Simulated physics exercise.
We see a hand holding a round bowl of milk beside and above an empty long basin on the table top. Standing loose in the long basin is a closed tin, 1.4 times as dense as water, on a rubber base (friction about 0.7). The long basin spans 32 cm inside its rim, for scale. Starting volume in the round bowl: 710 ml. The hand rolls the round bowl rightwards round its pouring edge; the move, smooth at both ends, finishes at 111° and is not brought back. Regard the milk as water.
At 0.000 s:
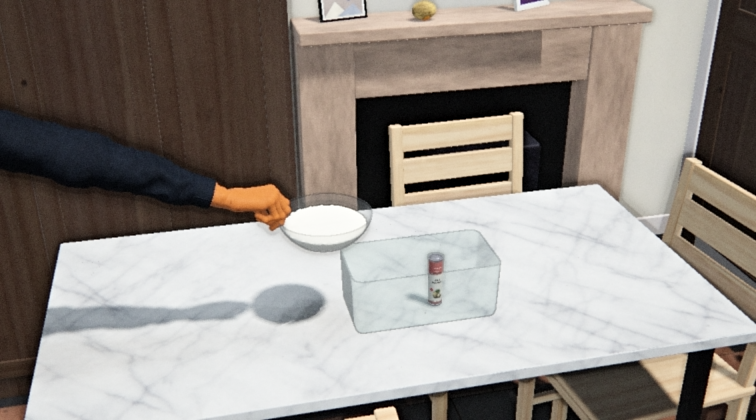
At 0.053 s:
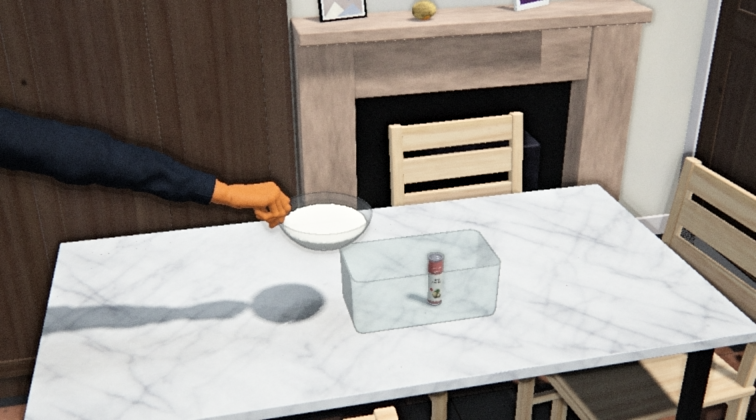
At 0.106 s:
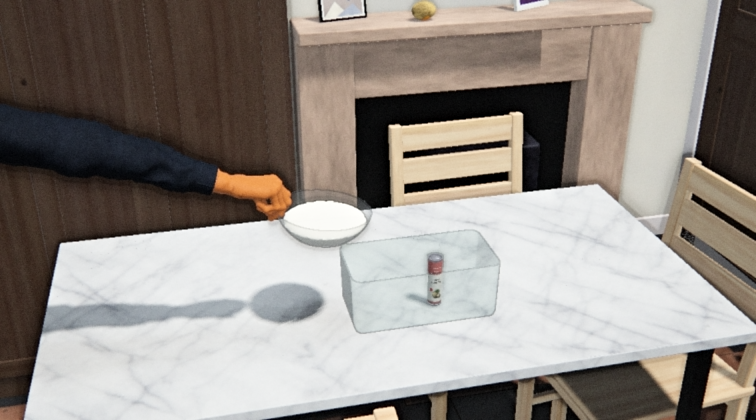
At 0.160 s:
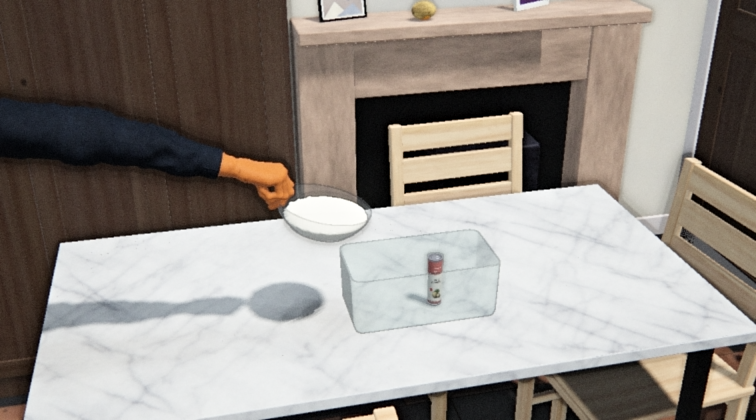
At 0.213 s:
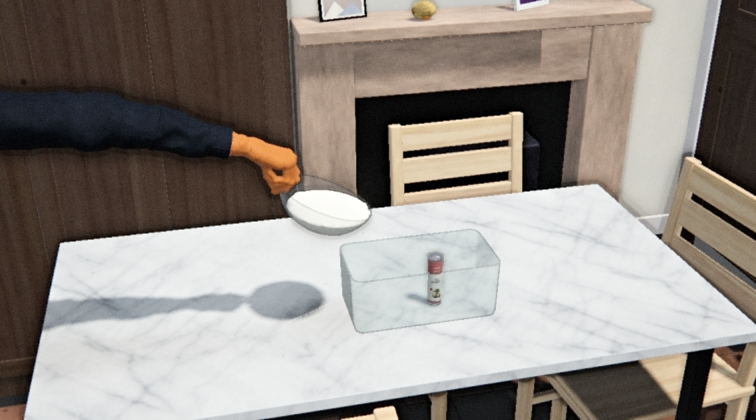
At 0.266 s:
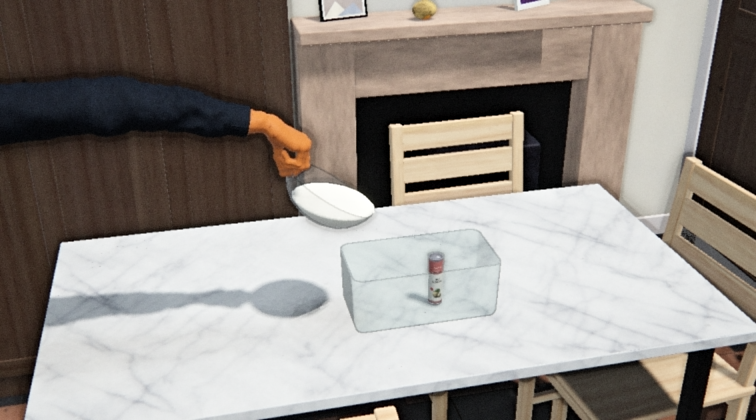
A dining area with a dark wood-panelled wall and a pale fireplace is seen from a fixed viewpoint, slightly above a white marble-patterned table with light wooden chairs. An orange-gloved hand in a dark sleeve holds a clear round bowl of white milk, left of a clear basin containing a small red-topped tin. The hand slowly tilts the bowl rightwards, its left side rising, while the basin and tin stay still.
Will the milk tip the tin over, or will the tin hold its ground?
It is tipped over.
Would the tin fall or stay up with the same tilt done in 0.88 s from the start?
Well, the tin simply tips.
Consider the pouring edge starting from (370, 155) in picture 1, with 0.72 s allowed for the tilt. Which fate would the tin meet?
Result: Tin upright.
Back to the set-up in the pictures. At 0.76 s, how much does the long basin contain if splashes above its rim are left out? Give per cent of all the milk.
I'd put it at roughly 98 per cent.
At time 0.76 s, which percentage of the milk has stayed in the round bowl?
About 0 per cent.
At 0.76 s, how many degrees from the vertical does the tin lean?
The tilt comes to near 35°.
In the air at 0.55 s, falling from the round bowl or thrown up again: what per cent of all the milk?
Roughly 70 percent.
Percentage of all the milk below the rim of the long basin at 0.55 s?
The basin holds roughly 24 in a hundred parts at that moment.
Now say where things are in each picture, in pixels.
The first frame shows tilt 0°; pouring edge (371, 209); surface from (283, 227) to (365, 218); the long basin's rim runs from (346, 264) to (490, 247); the tin's top is at (436, 259).
The second frame shows tilt 1°; pouring edge (371, 209); surface from (283, 225) to (365, 217).
The third frame shows tilt 6°; pouring edge (371, 209); surface from (283, 221) to (365, 215).
The fourth frame shows tilt 13°; pouring edge (370, 209); surface from (283, 214) to (365, 211).
The fifth frame shows tilt 22°; pouring edge (370, 209); surface from (286, 205) to (368, 206).
The sixth frame shows tilt 33°; pouring edge (370, 209); surface from (291, 196) to (364, 201); 3 per cent is over the edge.
Then, 0.55 s in, the tilt is 97° and 6 per cent is still to pour; the tin stands where it began.
Then, 0.76 s in, the tilt is 111° and 0 per cent is still to pour; the tin leans 34°.
Then, 0.98 s in, the tilt is 111° and 0 per cent is still to pour; the tin lies on its side.
Then, 1.22 s in, the tilt is 111° and 0 per cent is still to pour; the tin lies on its side.
Finally, the tin lies on its side.
